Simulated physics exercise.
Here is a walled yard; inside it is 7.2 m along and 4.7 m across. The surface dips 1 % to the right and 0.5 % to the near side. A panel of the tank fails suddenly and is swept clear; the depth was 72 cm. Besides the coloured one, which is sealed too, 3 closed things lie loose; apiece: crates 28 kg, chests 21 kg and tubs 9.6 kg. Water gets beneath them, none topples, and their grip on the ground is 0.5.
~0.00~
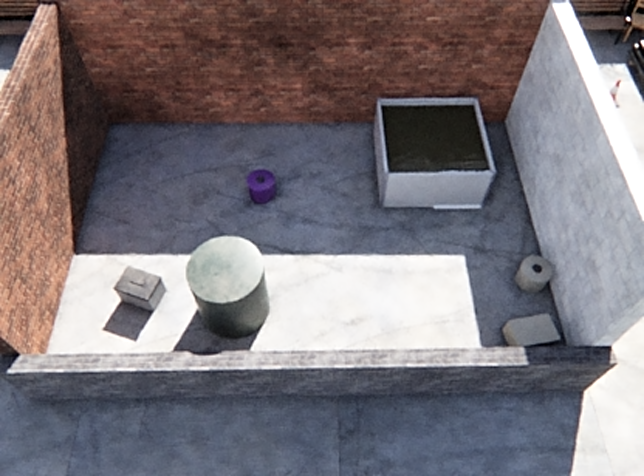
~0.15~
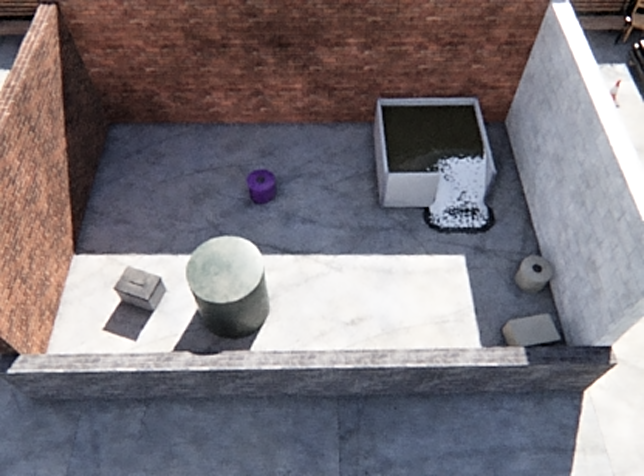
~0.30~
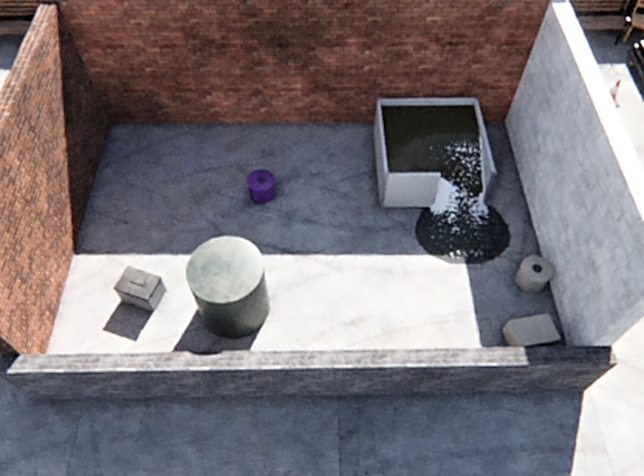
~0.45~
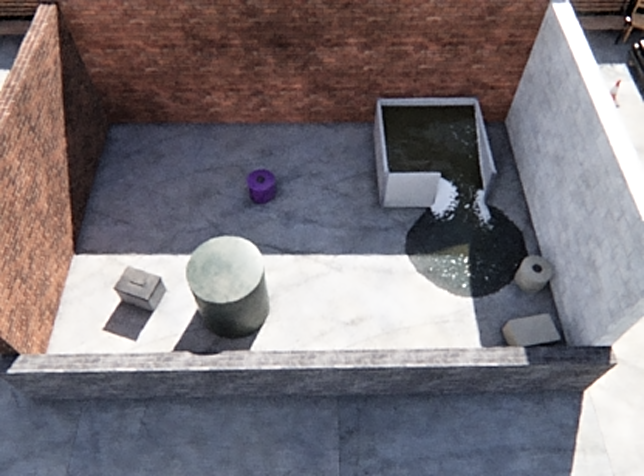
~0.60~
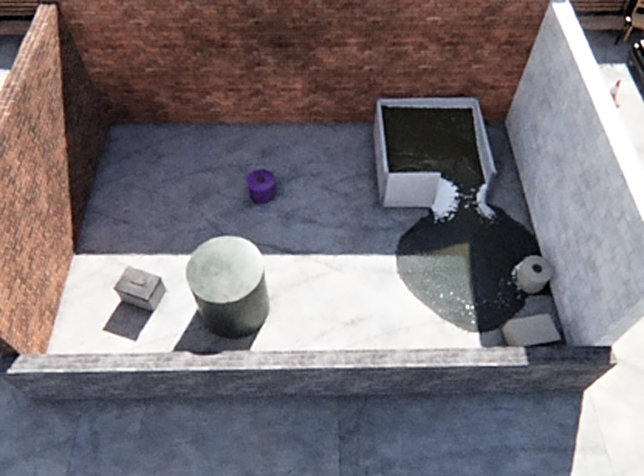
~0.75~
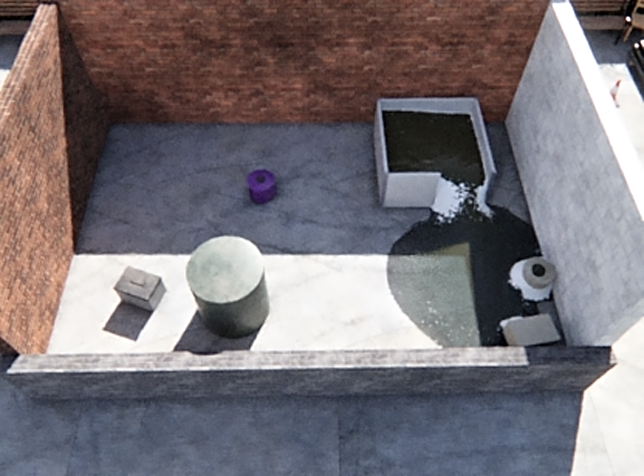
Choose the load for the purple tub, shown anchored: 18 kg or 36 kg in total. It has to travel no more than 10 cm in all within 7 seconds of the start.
Verdict: The lower weight is enough.
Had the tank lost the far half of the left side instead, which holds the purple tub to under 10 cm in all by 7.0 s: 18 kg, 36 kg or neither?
In that case only the larger load is enough.
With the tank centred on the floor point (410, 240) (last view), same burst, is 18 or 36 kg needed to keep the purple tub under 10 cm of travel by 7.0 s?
In that case the lower weight is enough.
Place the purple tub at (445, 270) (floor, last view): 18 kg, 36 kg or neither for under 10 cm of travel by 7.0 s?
Neither is enough.
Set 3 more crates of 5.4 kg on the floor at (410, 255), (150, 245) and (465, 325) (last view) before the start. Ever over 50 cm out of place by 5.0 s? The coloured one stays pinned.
In that order: More, under, over.
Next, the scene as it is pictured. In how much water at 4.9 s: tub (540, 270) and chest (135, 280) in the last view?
About 17 and 3 cm.
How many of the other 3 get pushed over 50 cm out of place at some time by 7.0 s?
2 of them.
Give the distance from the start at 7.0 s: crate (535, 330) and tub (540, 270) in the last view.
In turn: 400 cm, 120 cm.
After 1.4 s the purple tub would be 0 cm from its start with 18 kg and 0 cm from its start with 36 kg; 0 cm of water round it then.
After 3.1 s the purple tub would be 0 cm from its start with 18 kg and 0 cm from its start with 36 kg; 0 cm of water round it then.
After 4.9 s the purple tub would be 0 cm from its start with 18 kg and 0 cm from its start with 36 kg; 4 cm of water round it then.
After 7.0 s the purple tub would be 0 cm from its start with 18 kg and 0 cm from its start with 36 kg; 2 cm of water round it then.
